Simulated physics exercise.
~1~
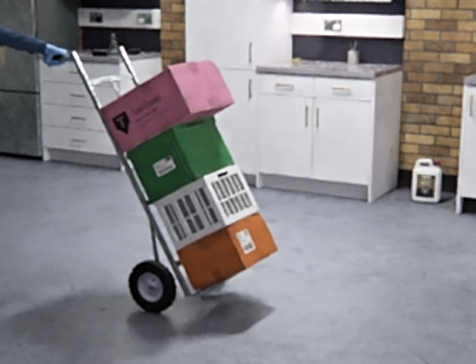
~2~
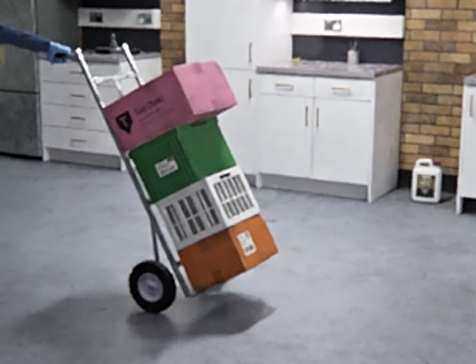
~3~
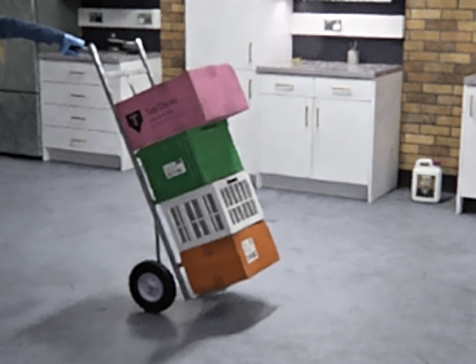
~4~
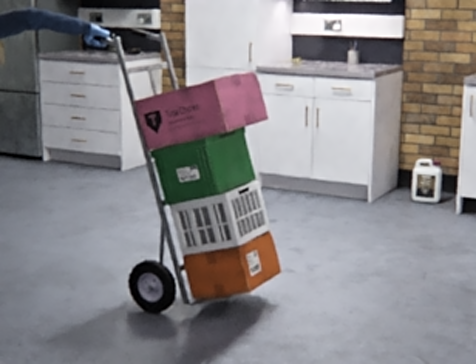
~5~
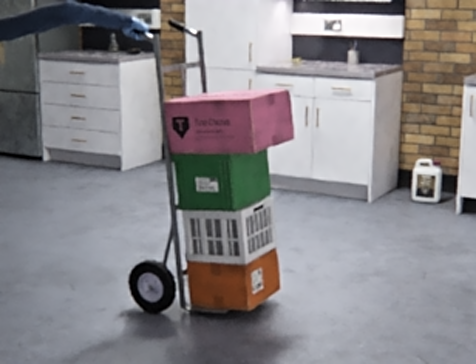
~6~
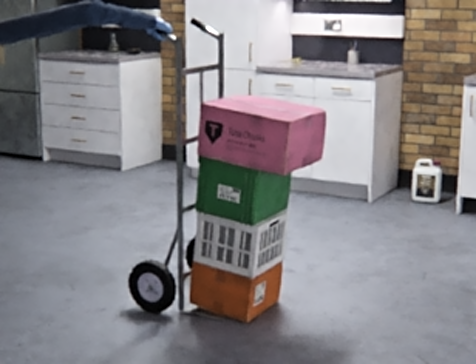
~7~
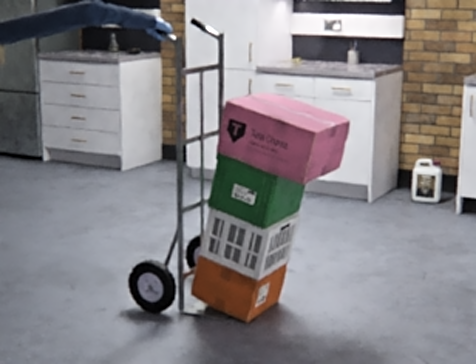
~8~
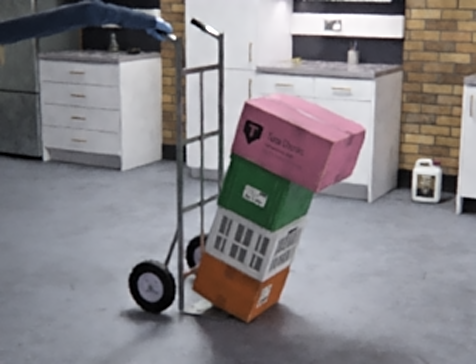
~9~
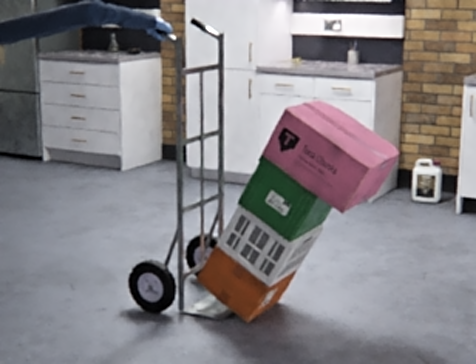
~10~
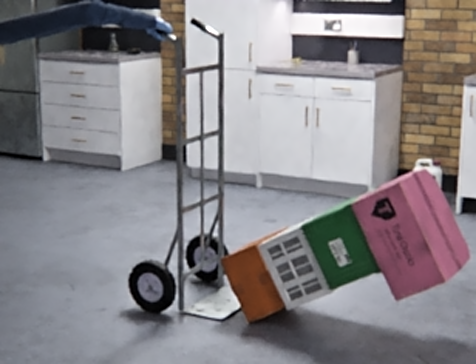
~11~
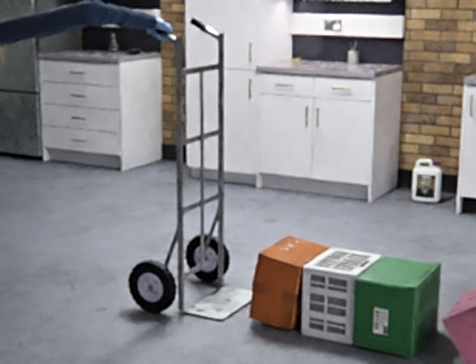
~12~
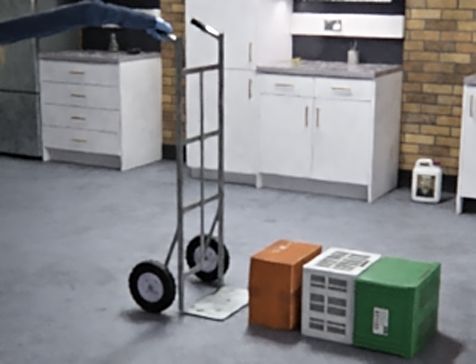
A hand truck swings upright, and its four stacked boxes topple right onto the floor.
